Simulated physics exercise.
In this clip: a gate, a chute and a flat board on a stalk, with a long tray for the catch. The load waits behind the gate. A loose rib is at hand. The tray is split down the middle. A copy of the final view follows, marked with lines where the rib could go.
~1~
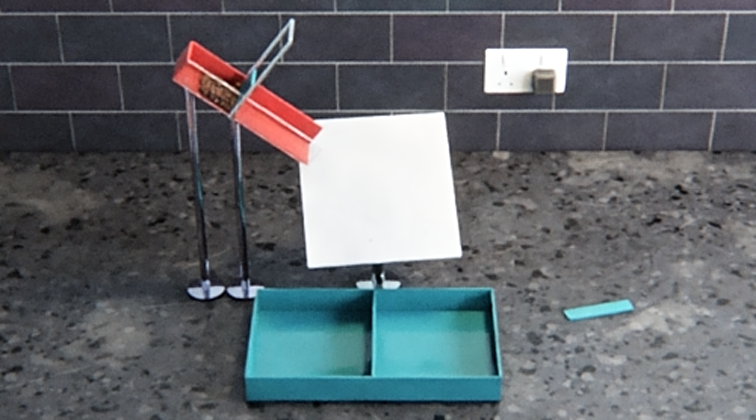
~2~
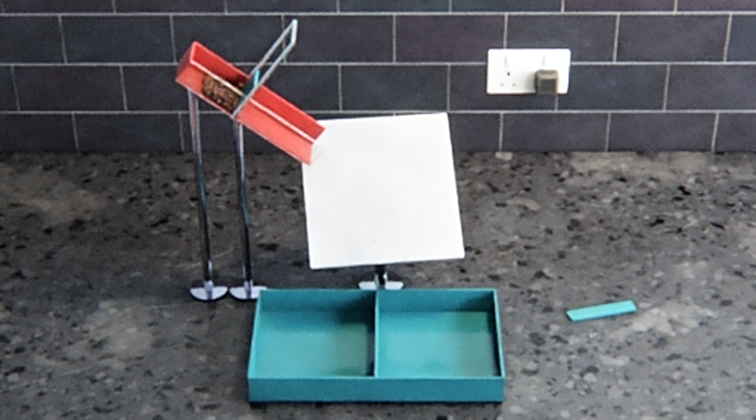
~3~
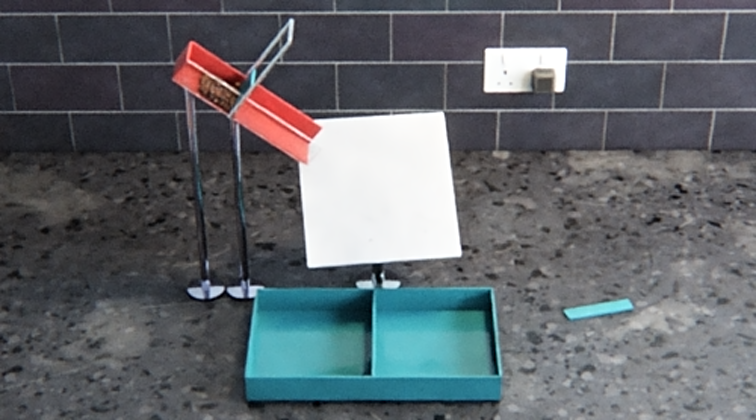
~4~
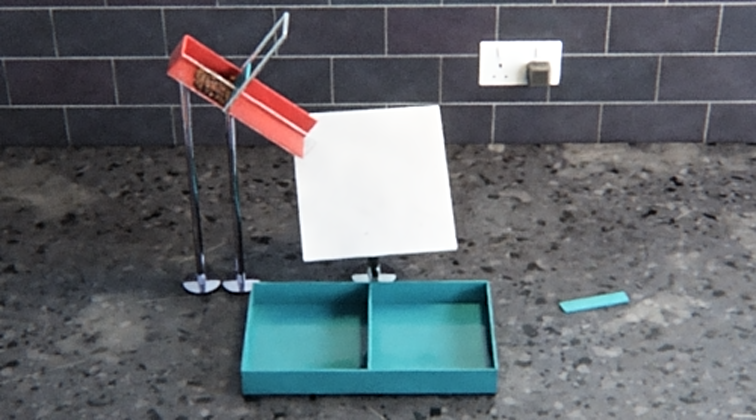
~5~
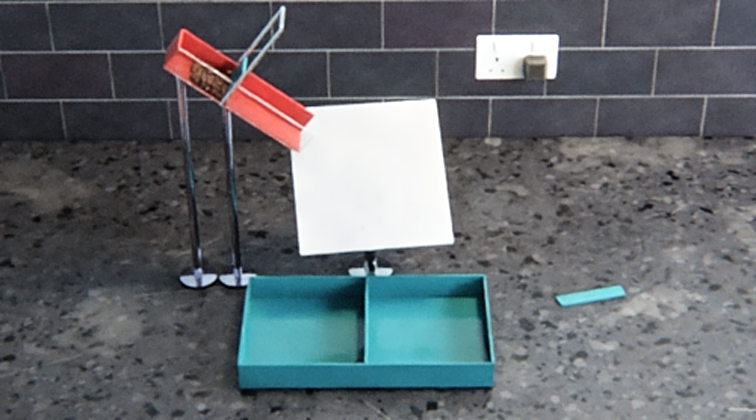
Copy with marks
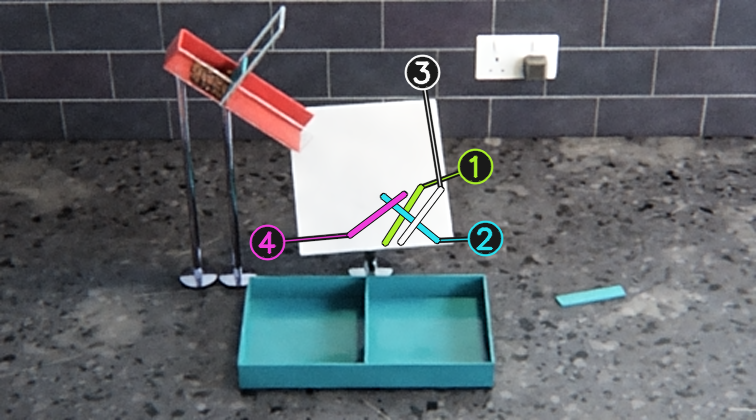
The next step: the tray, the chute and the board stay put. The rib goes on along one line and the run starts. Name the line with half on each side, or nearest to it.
Take 1.
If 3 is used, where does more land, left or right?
Right.
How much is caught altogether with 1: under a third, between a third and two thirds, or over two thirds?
Line 1 gives over two thirds.
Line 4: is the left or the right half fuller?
Left.
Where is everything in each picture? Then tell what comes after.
The first picture shows load behind the gate at (223, 91), allspice berries; lip of the chute at (308, 155), sloping fairly steeply.
The second picture shows middle of the board at (380, 189), tilted fairly steeply; middle of its low edge at (388, 262); of its high edge at (373, 118).
The third picture shows front corners of the tray at (246, 377) and (501, 376); front end of its middle wall at (373, 377); gate still shut at (250, 82).
The fourth picture shows middle of the load at (218, 84); lip at (303, 149).
The fifth picture shows middle of the load at (214, 78); lip at (300, 143).
On the marked copy, line 1 from (420, 187) to (385, 242); line 2 from (383, 196) to (437, 240); line 3 from (440, 189) to (400, 242); line 4 from (404, 194) to (350, 235).
With 1, of what is caught, about half in the left half, about half in the right.
With 2, of what is caught, a small part in the left half, nearly all in the right.
With 3, of what is caught, a small part in the left half, most in the right.
With 4, of what is caught, nearly all in the left half, a small part in the right.
